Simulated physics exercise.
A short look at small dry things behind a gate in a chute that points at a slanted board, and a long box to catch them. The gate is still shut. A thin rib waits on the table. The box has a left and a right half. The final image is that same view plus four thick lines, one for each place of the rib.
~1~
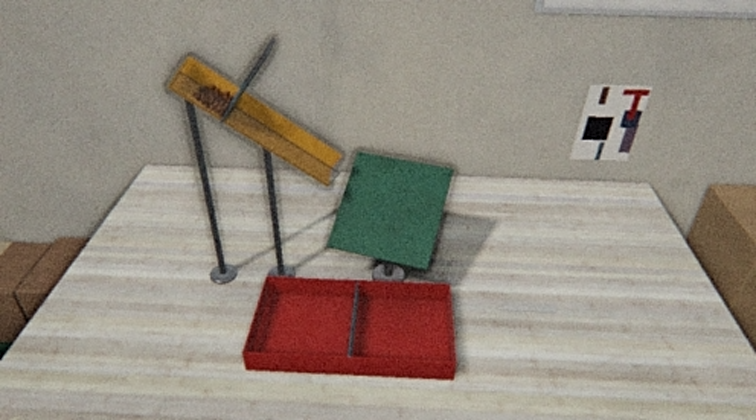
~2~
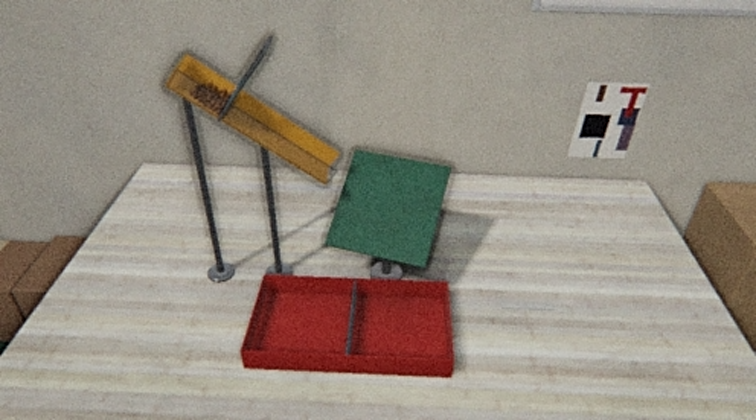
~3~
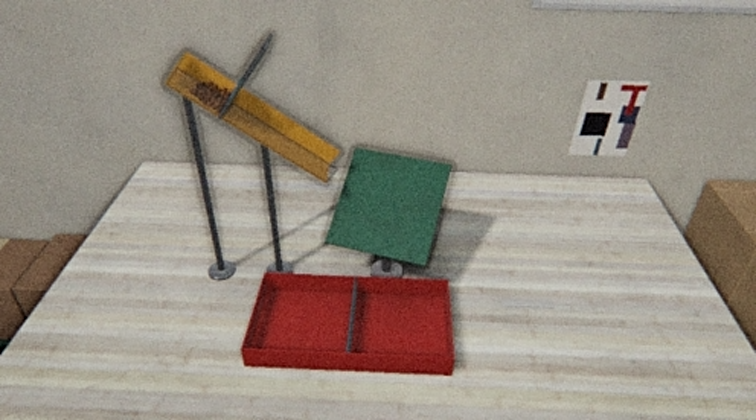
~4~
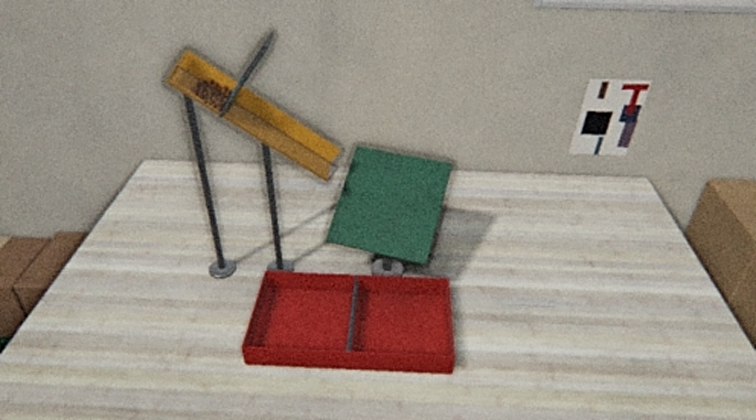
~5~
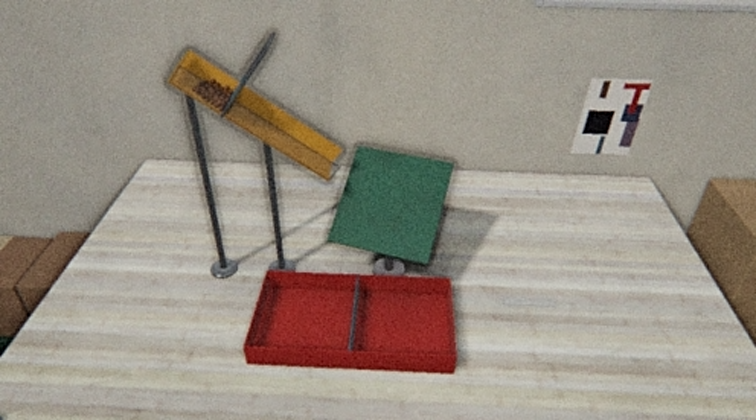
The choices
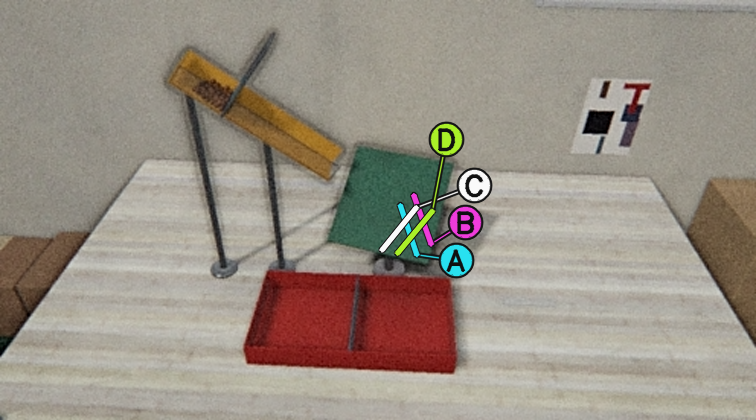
On a pale wooden table against a grey wall, a yellow chute on two dark posts slopes down to the right, with small brown pieces behind its closed gate. A tilted green board and a divided red box sit near it. Nothing moves apart from a slight shift of the view.
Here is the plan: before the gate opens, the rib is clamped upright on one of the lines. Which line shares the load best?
Choose C.
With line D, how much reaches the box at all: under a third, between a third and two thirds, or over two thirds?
It is over two thirds.
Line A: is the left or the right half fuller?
Right.
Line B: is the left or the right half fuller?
More lands on the right.
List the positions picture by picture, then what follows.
The first frame shows load behind the gate (217, 102), cereal balls; lip of the chute (330, 178), sloping fairly steeply.
The second frame shows middle of the board (388, 205), tilted fairly steeply; middle of its low edge (373, 256); of its high edge (402, 158).
The third frame shows front corners of the box (242, 349) and (454, 358); front end of its middle wall (347, 354); gate still shut (238, 88).
The fourth frame shows middle of the load (215, 97); lip (329, 172).
The fifth frame shows middle of the load (217, 97); lip (330, 172).
On the marked copy, line A from (400, 205) to (416, 254); line B from (413, 195) to (431, 244); line C from (416, 207) to (382, 249); line D from (432, 211) to (397, 253).
With A, of what is caught, about a tenth in the left half, almost all in the right.
With B, of what is caught, about a tenth in the left half, almost all in the right.
With C, of what is caught, roughly half in the left half, roughly half in the right.
With D, of what is caught, about a tenth in the left half, almost all in the right.
